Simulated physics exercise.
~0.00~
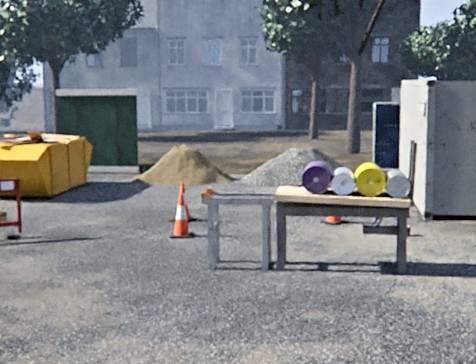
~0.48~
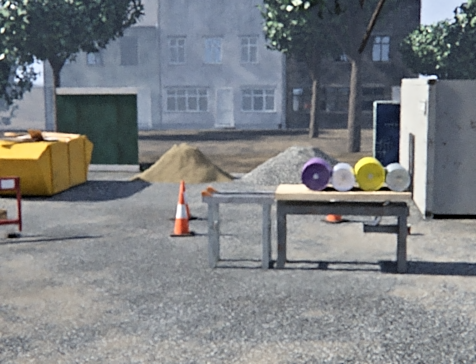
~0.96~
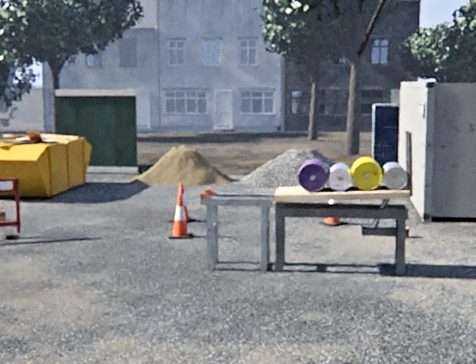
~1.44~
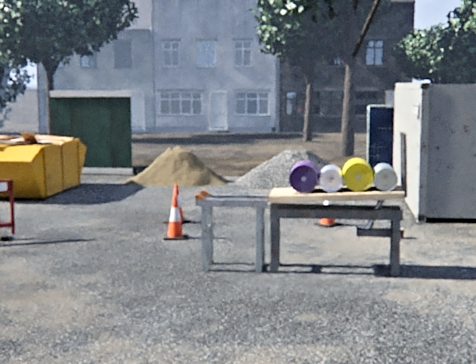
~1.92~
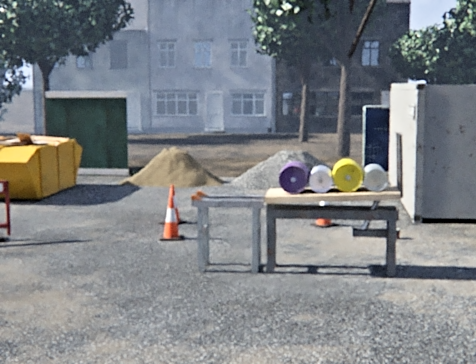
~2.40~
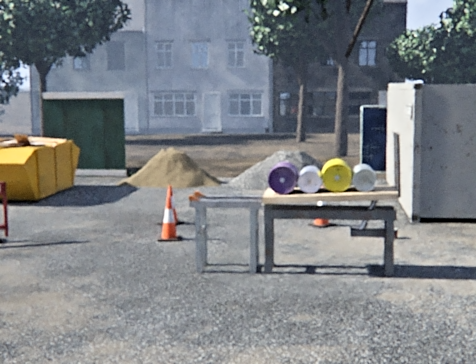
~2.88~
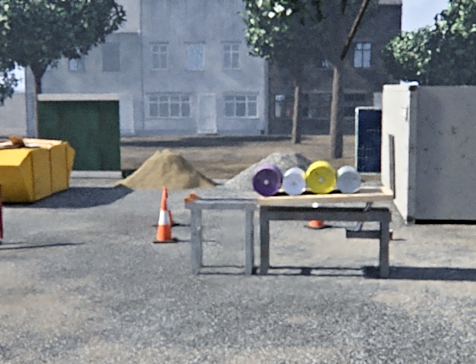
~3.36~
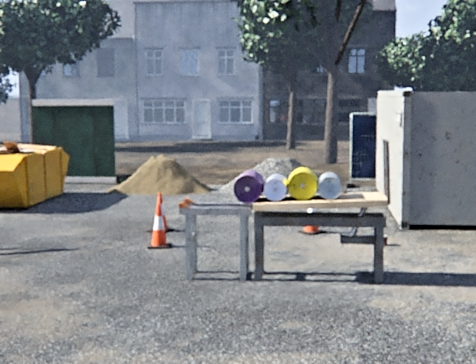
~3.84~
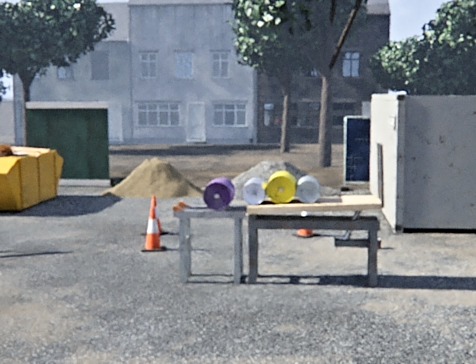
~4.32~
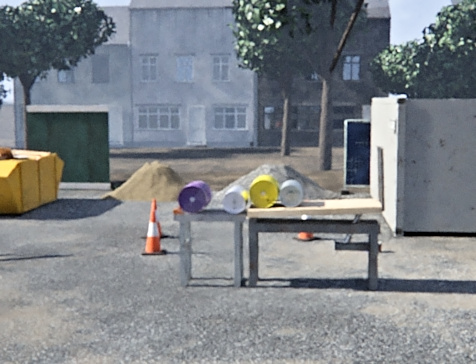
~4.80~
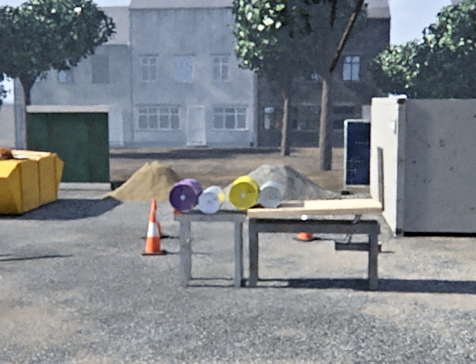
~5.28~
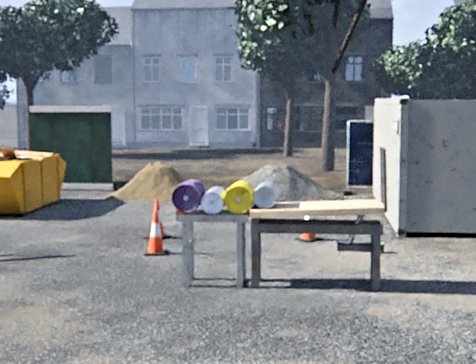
Gravel yard with a yellow skip, four kegs including purple and yellow rolling left off a tilting deck and bunching on the rack.
